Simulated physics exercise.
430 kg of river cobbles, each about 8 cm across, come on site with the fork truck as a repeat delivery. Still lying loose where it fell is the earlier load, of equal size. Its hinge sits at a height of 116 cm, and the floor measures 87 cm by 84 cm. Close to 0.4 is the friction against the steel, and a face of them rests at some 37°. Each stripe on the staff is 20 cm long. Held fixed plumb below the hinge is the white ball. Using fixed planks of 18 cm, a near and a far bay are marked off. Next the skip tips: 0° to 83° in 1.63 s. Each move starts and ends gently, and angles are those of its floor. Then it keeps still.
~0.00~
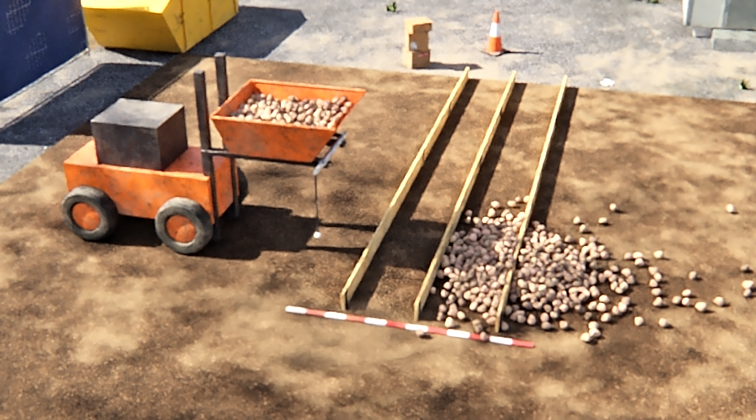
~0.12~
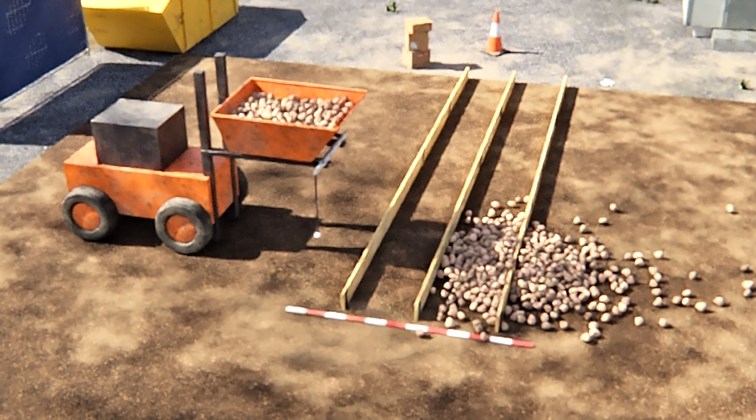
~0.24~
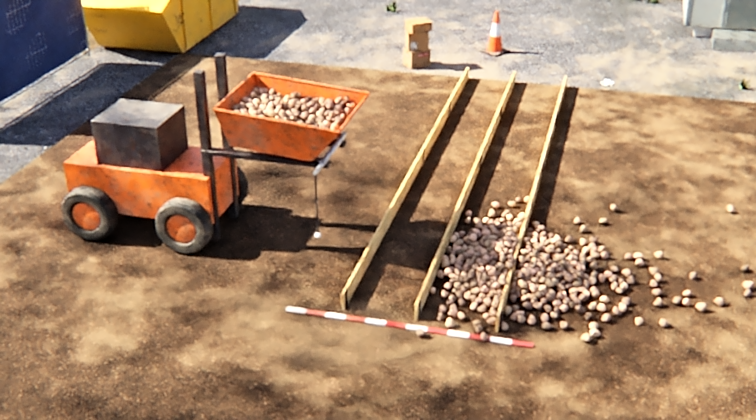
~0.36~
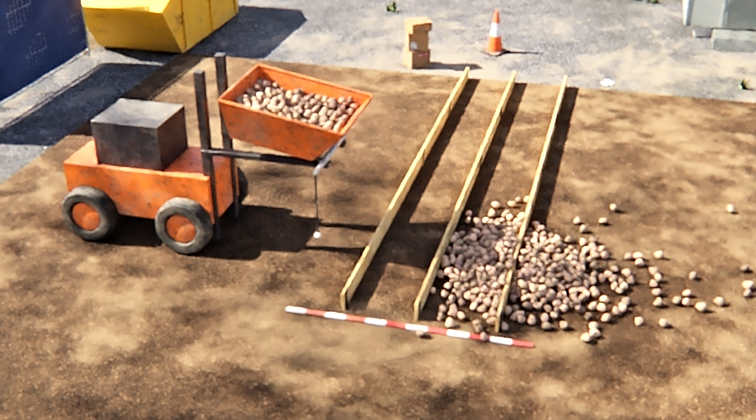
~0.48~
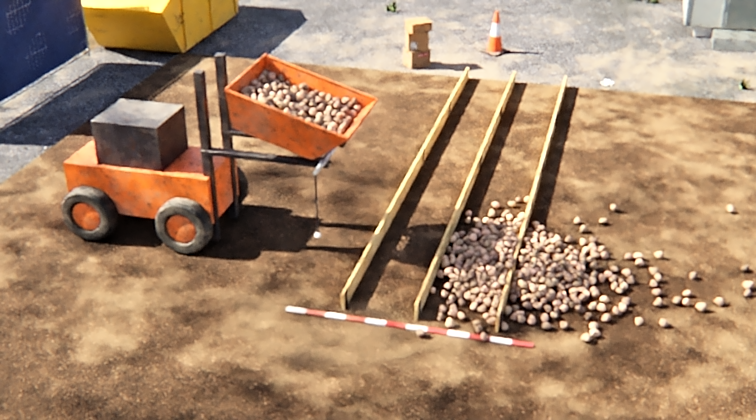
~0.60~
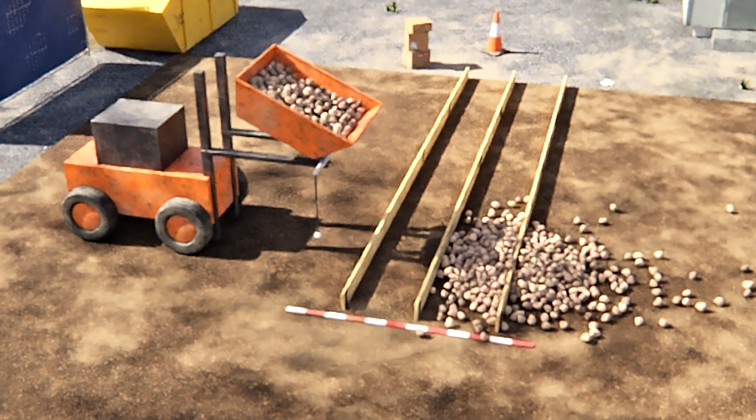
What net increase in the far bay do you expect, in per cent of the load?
I would say 34 per cent of the load.
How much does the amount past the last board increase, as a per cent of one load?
Result: Near 0 % of one load.
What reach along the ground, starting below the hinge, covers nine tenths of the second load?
Distance ahead of it: About 150 cm.
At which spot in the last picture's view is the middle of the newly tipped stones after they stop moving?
The middle ends up near (429, 250).
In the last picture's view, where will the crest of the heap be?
It ends up around (435, 237) in the last picture.
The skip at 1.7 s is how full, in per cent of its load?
Close to 40 in a hundred is still held.
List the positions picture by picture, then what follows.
The first frame shows lip at (336, 130), floor tilted 0°, highest stones at (306, 107). The earlier load is highest near (503, 251), 23 cm above ground level, 57 % in the far bay, 43 % past the last board.
In the second frame, the skip is at 1°, its lip at (337, 131); the top of the load is at (297, 106); the stones move at 0.2 m/s on average.
In the third frame, the skip is at 5°, its lip at (340, 132); the top of the load is at (264, 100); the stones move at 0.4 m/s on average.
The fourth frame shows lip at (344, 135), floor tilted 10°, highest stones at (258, 89); the stones move at 0.5 m/s on average.
In the fifth frame, the skip is at 17°, its lip at (348, 139); the top of the load is at (262, 80); the stones move at 0.6 m/s on average.
The sixth frame shows lip at (353, 145), floor tilted 25°, highest stones at (270, 71); the stones move at 0.8 m/s on average.
After 1.2 s the floor is at 70°; in per cent of one load, 100 in the skip, 57 in the far bay, 43 past the last board; the foremost stones are at (722, 278).
After 1.7 s the floor is at 83°; in per cent of one load, 42 in the skip, 52 in the near bay, 62 in the far bay, 43 past the last board; the foremost stones are at (722, 278).
After 2.1 s the floor is at 83°; in per cent of one load, 9 in the skip, 65 in the near bay, 83 in the far bay, 43 past the last board; the foremost stones are at (722, 278).
After 4.6 s the floor is at 83°; in per cent of one load, 0 in the skip, 66 in the near bay, 90 in the far bay, 43 past the last board; the foremost stones are at (722, 278). Net gain in the far bay, 34.
